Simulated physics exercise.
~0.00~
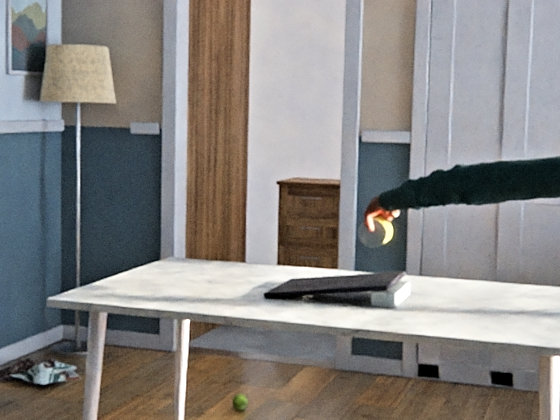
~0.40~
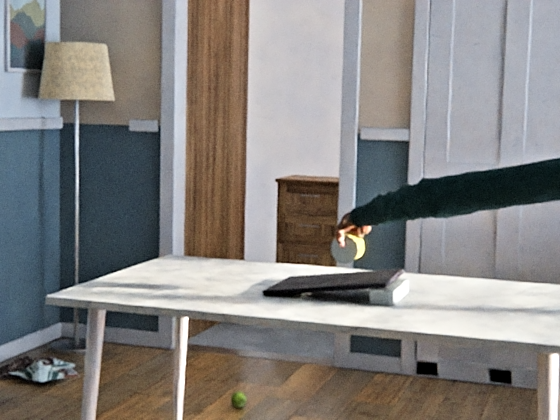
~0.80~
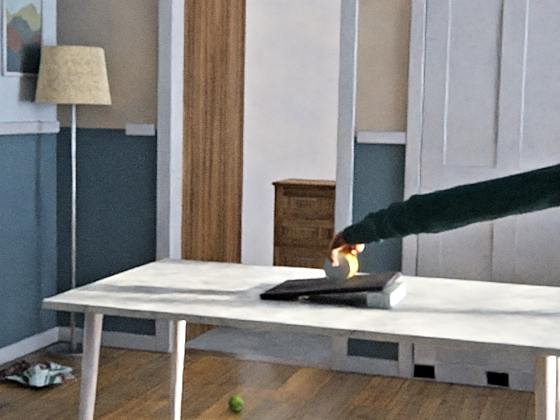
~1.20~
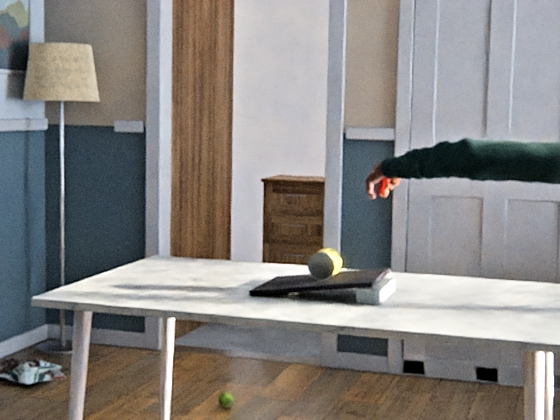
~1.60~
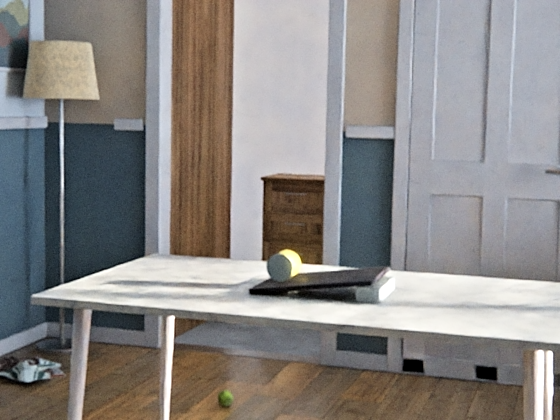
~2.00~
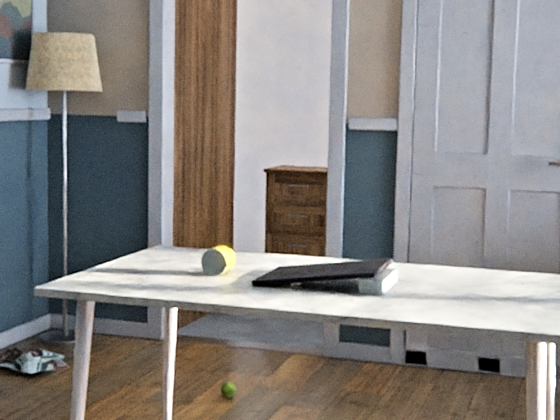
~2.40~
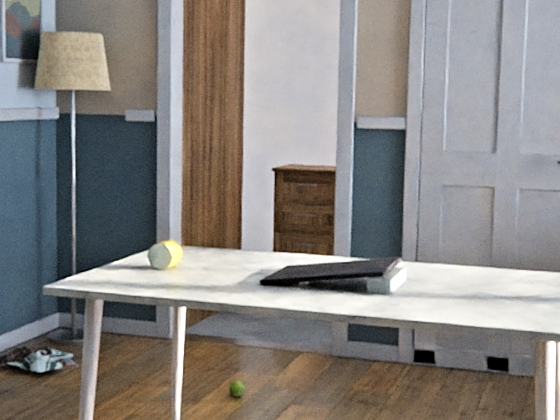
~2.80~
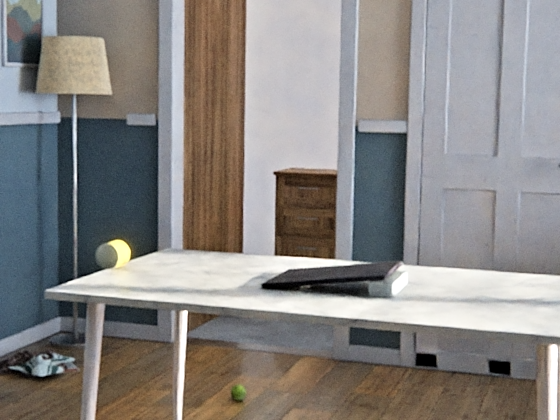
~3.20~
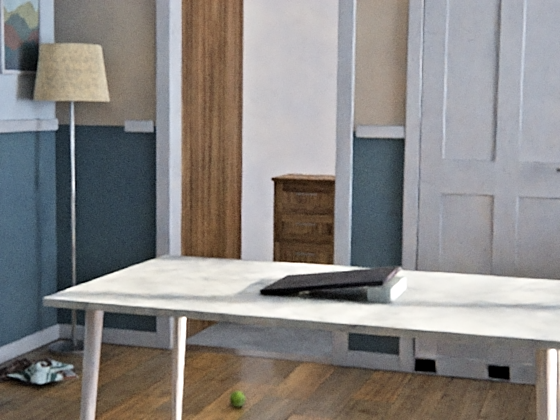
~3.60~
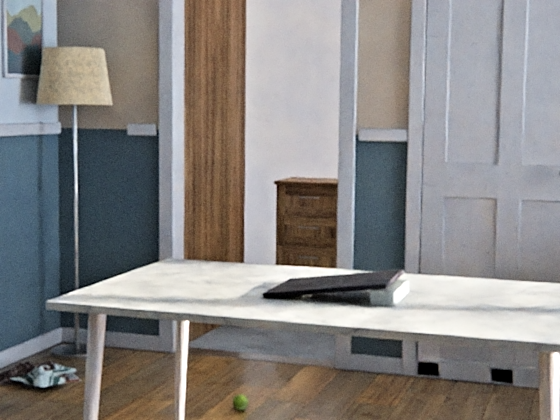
The clip opens on a white table in a room with a lamp, where a dark board slopes with one end propped on a pale block. An arm in a dark green sleeve reaches in from the right, holding a small yellow tin, and lowers it onto the board. The hand lets go and draws back out of view. The tin rolls down the slope to the left, leaves the board and keeps travelling across the tabletop. It reaches the far left end of the table and passes out of sight, while the board stays in place on the table.
